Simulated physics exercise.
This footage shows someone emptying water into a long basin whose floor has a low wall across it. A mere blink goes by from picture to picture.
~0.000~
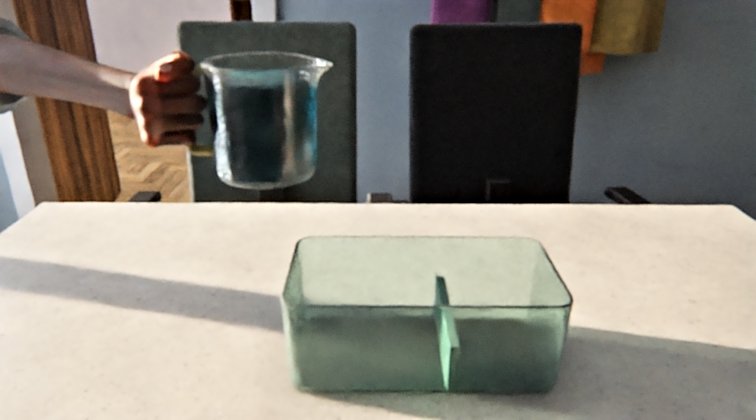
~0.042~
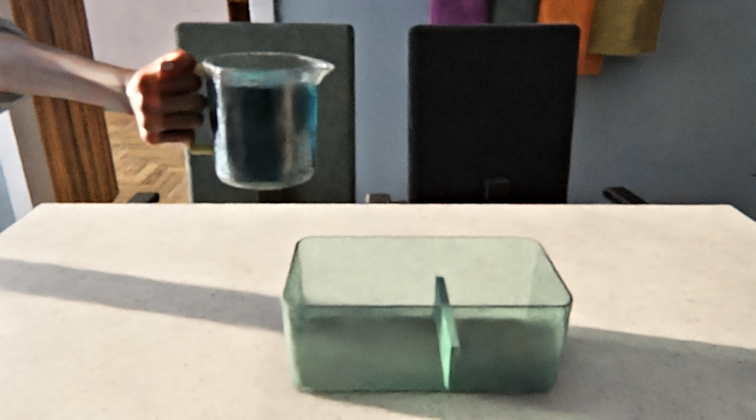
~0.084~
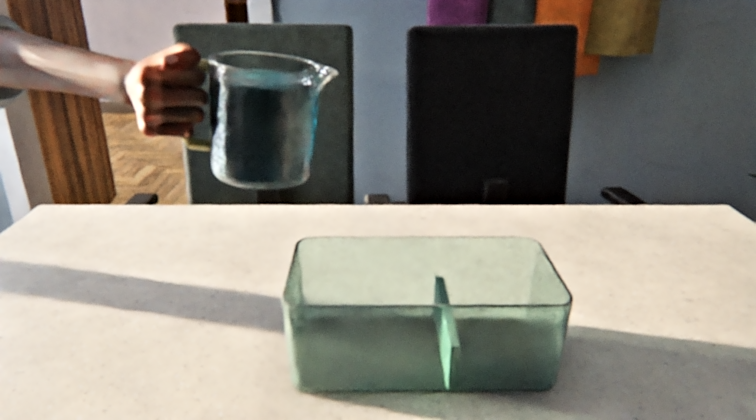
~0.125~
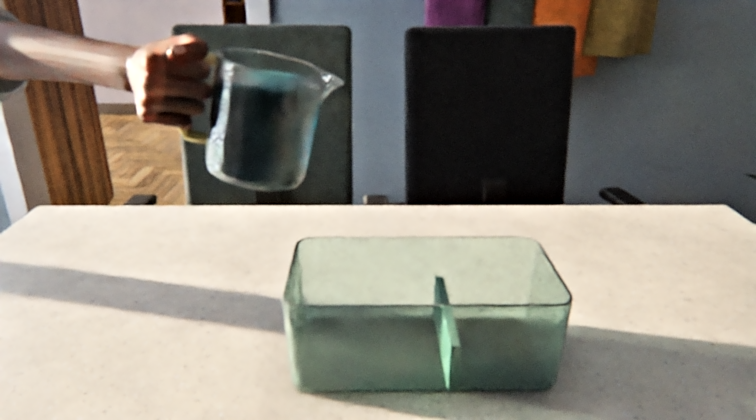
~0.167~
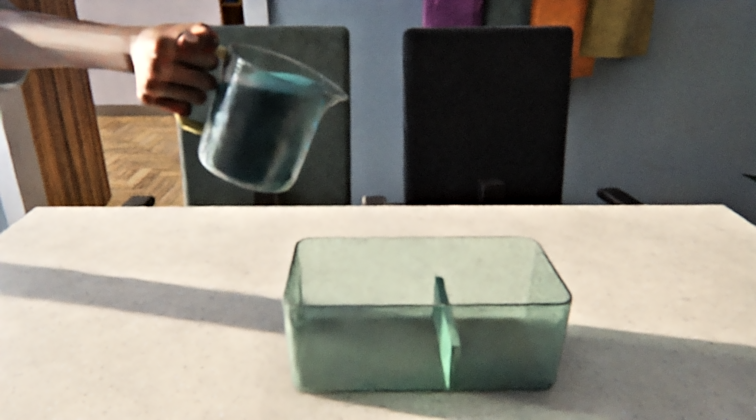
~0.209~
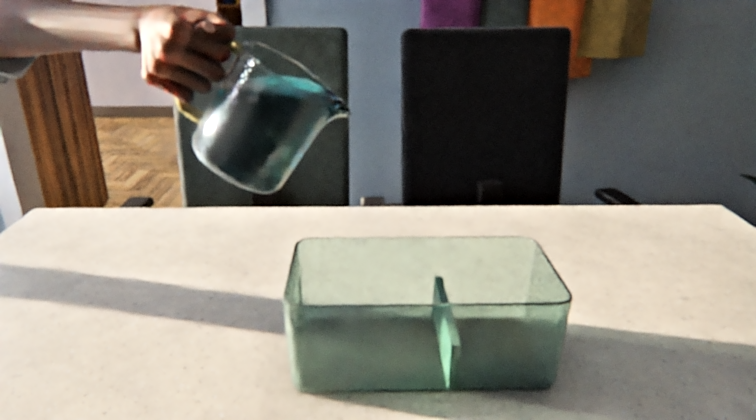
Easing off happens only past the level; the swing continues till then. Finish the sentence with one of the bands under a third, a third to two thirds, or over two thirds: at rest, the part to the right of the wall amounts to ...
At rest, the part to the right of the wall amounts to under a third.
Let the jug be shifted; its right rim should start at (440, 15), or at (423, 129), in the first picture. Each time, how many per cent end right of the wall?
It comes to about 75 %, followed by about 70 %.
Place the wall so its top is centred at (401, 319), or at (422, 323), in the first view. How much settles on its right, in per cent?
Roughly 50 per cent first and roughly 15 per cent second.
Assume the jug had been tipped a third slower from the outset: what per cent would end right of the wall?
It comes to about 5 per cent.
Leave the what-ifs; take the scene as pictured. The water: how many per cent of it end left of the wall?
Roughly 90 %.
A moment on, the jug is tipped on its side and 56 per cent is still to pour, 11 is left of the wall and 0 right of it.
Next, the jug is tipped right over and 18 per cent is still to pour, 56 is left of the wall and 0 right of it.
Then the jug is tipped right over and 5 per cent is still to pour, 79 is left of the wall and 3 right of it.
Later the jug is tipped right over and 1 per cent is still to pour, 88 is left of the wall and 4 right of it.
Finally, 91 per cent lies left of the wall, 4 right of it and 6 outside.
